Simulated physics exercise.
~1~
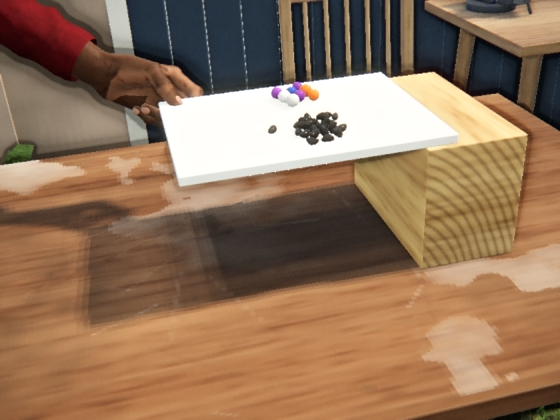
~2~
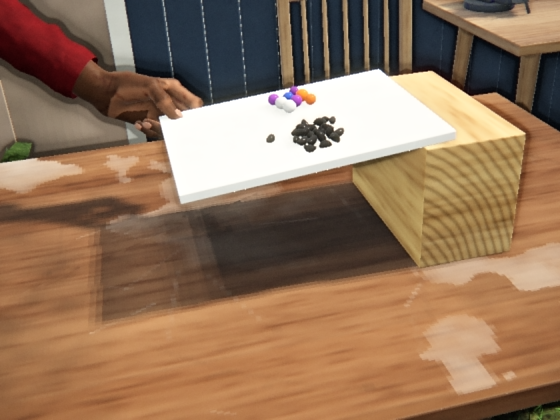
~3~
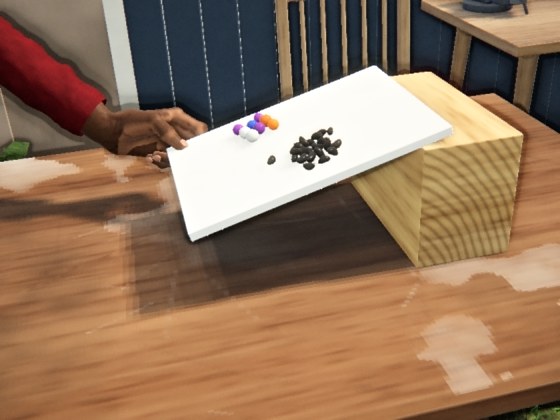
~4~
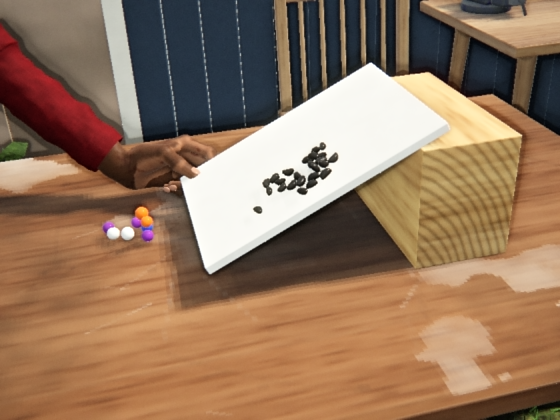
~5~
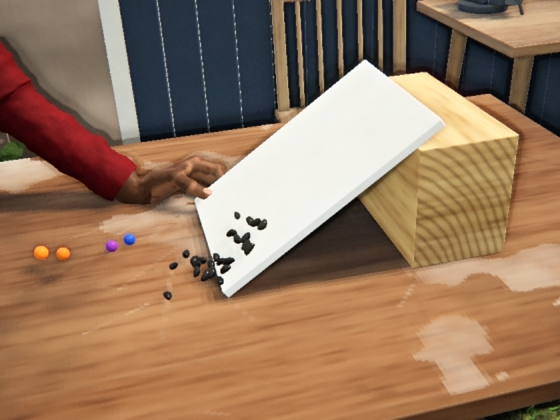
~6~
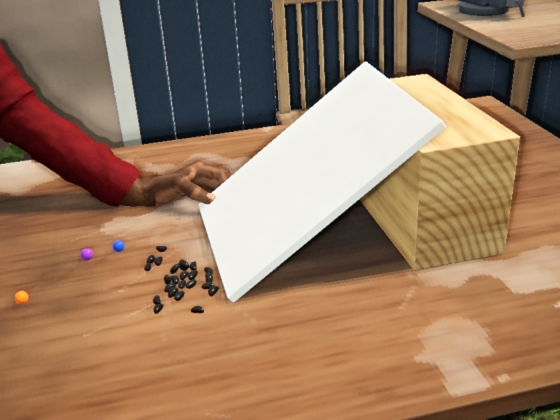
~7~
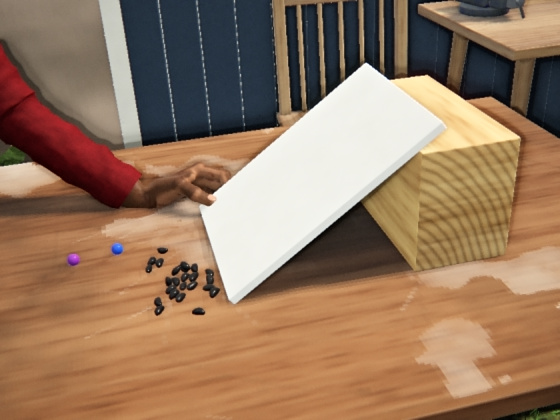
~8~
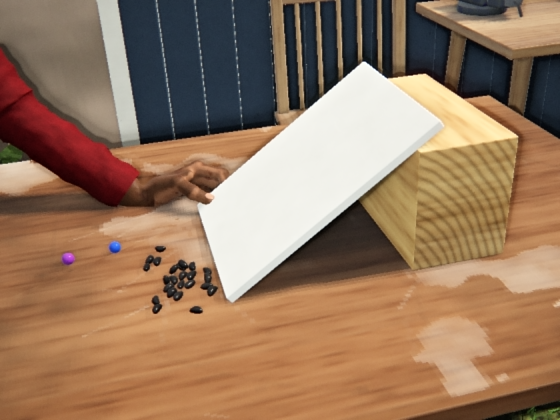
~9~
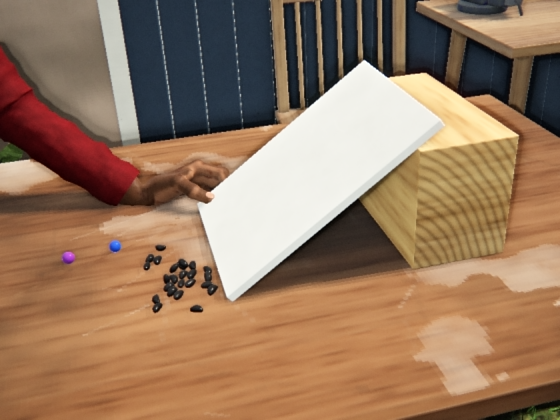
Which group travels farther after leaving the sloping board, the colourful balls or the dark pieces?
The colourful balls travel farther, with some rolling out of view to the left, while the dark pieces stay clustered near the foot of the board.
